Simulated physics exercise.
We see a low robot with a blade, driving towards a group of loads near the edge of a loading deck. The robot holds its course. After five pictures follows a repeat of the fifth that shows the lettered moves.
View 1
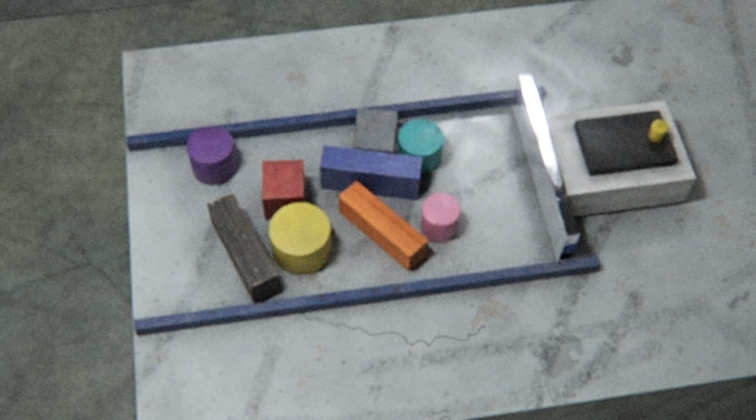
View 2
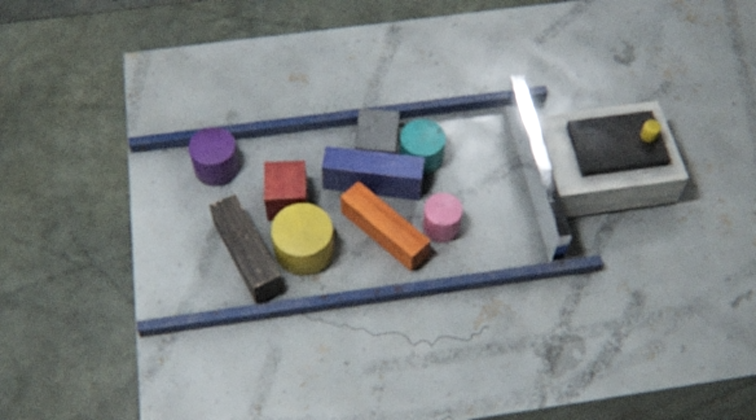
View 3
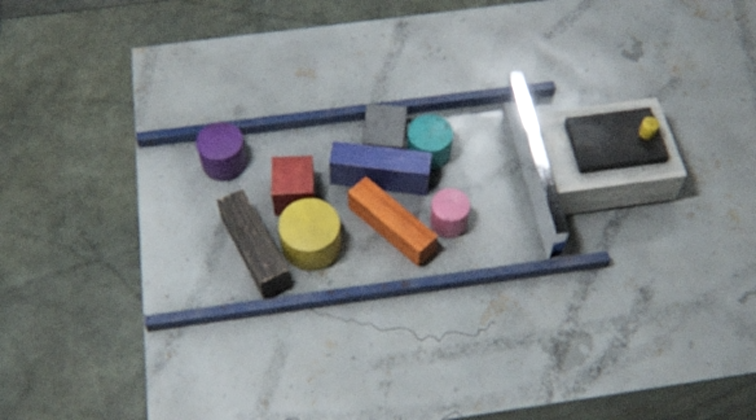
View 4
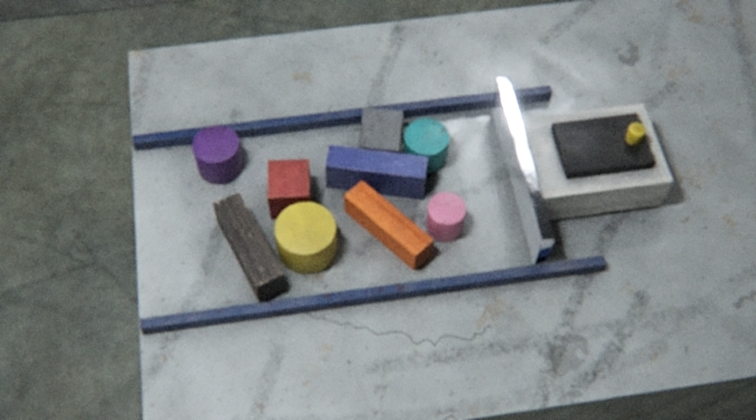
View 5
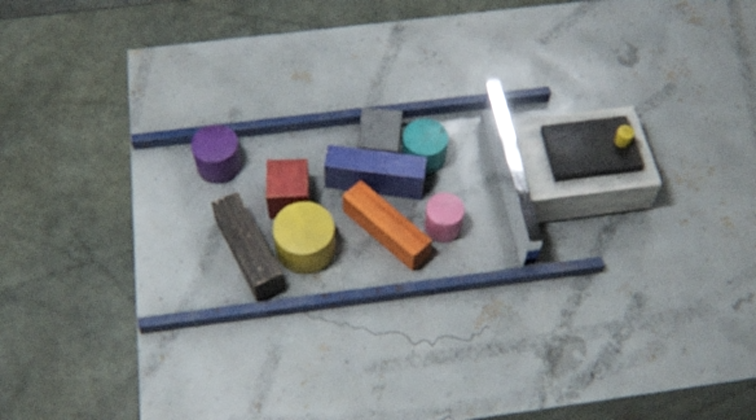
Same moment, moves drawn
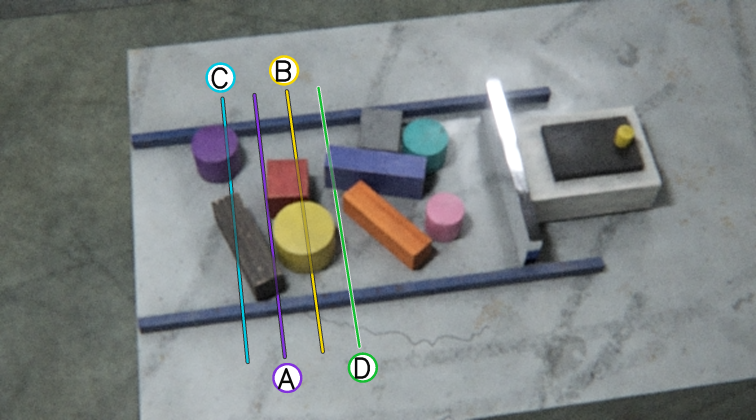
A low white robot with a black top, a yellow knob and a wide upright blade sits at the right of a pale, stained deck, seen from high above. Between two blue rails to its left lie purple, yellow, turquoise and pink cylinders, red and grey blocks, and blue, orange and dark brown bars. The robot creeps left, touching none of them, while the view shifts slightly.
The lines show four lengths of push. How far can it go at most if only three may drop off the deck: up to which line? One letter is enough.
As far as mark C.
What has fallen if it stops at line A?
The black bar.
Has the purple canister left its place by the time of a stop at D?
No.
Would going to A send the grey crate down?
No.
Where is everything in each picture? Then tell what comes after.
Yellow canister (301, 238); blue bar (371, 173); grey crate (375, 139), in the first picture.
Robot (611, 143); red crate (286, 190), in the second picture.
Robot (610, 140); purple canister (221, 152), in the third picture.
Robot (596, 145); turquoise canister (426, 146), in the fourth picture.
Robot (585, 148); yellow canister (305, 237); blue bar (376, 172); grey crate (380, 138), in the fifth picture.
On the marked copy, A at (268, 216); B at (304, 211); C at (234, 220); D at (337, 207).
Taking C. A third of the way, robot (488, 160); red crate (283, 190); grey crate (339, 143).
Two thirds of the way, robot (388, 172); black bar (172, 261); red crate (208, 211).
When it is over, robot (310, 181); black bar over the edge; red crate over the edge; two fallen.
As for the rest, A is within the limit but short; B is within the limit but short; D is within the limit but short.
